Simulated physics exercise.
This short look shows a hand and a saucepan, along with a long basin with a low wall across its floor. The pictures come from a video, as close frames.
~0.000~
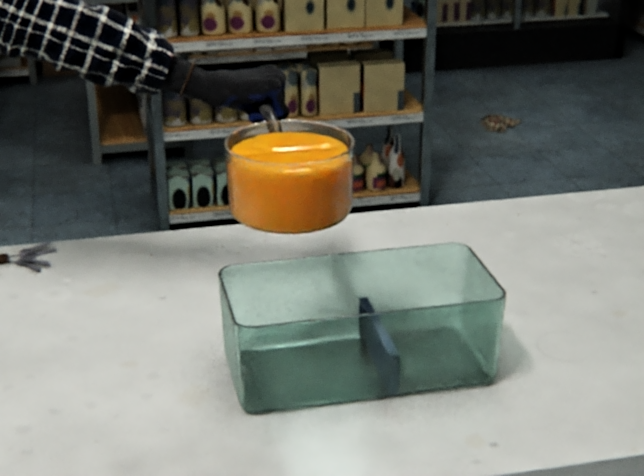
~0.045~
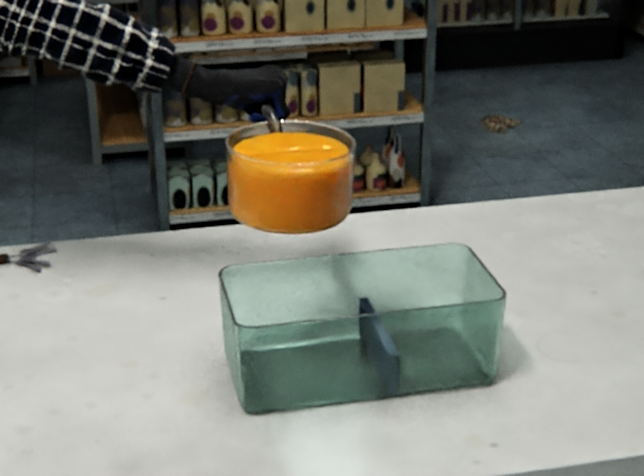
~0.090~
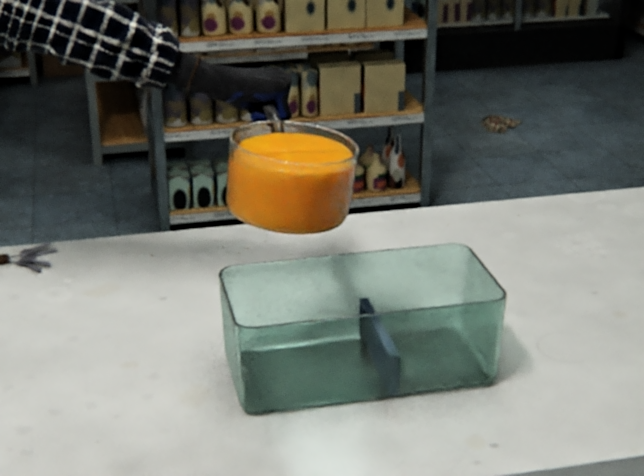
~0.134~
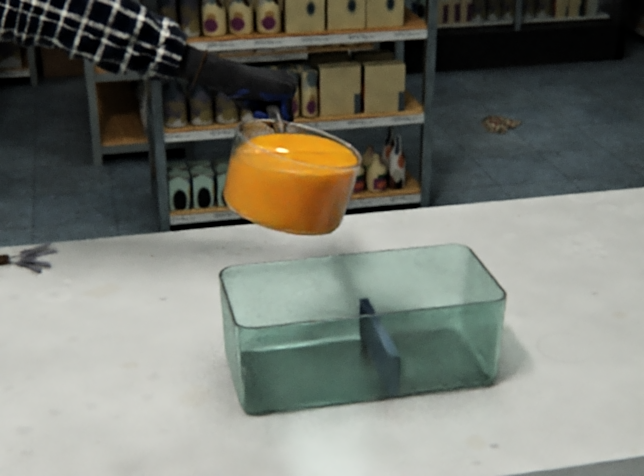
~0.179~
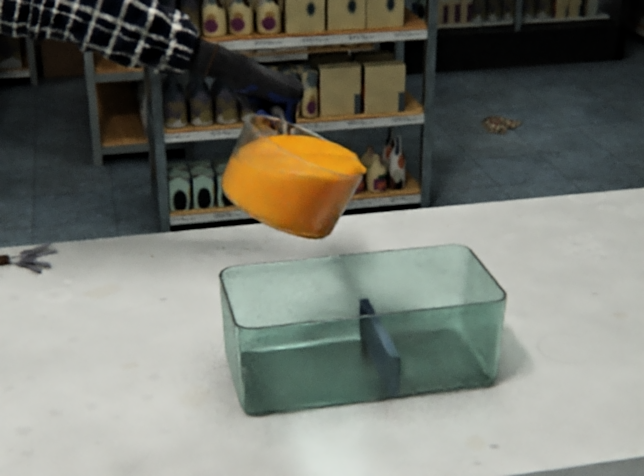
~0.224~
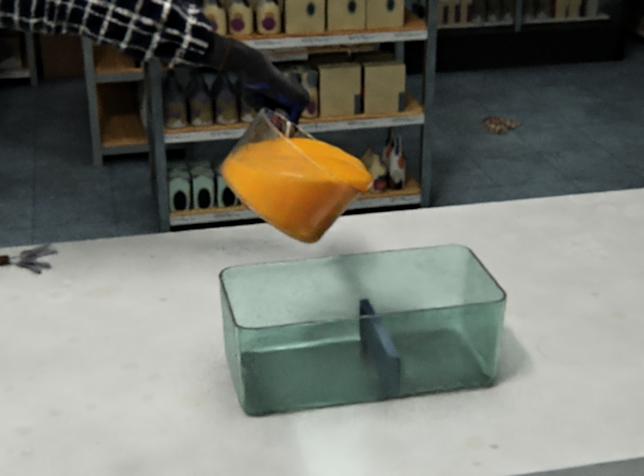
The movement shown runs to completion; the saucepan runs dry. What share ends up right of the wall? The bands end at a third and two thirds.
Middle range.
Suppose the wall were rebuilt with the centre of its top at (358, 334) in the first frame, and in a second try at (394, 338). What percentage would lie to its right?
That'd be about 65 percent for the first and about 35 percent for the other.
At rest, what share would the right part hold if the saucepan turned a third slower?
Some 65 per cent.
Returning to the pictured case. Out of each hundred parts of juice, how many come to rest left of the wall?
Share: Roughly 50 %.
A moment on, the saucepan is tipped right over and 19 per cent is still to pour, 3 is left of the wall and 38 right of it.
Next, the saucepan is tipped right over and 2 per cent is still to pour, 37 is left of the wall and 46 right of it.
Then the saucepan is tipped right over and 0 per cent is still to pour, 46 is left of the wall and 49 right of it.
Later the saucepan is tipped right over and 0 per cent is still to pour, 49 is left of the wall and 47 right of it.
Finally, 50 per cent lies left of the wall, 47 right of it and 3 outside.
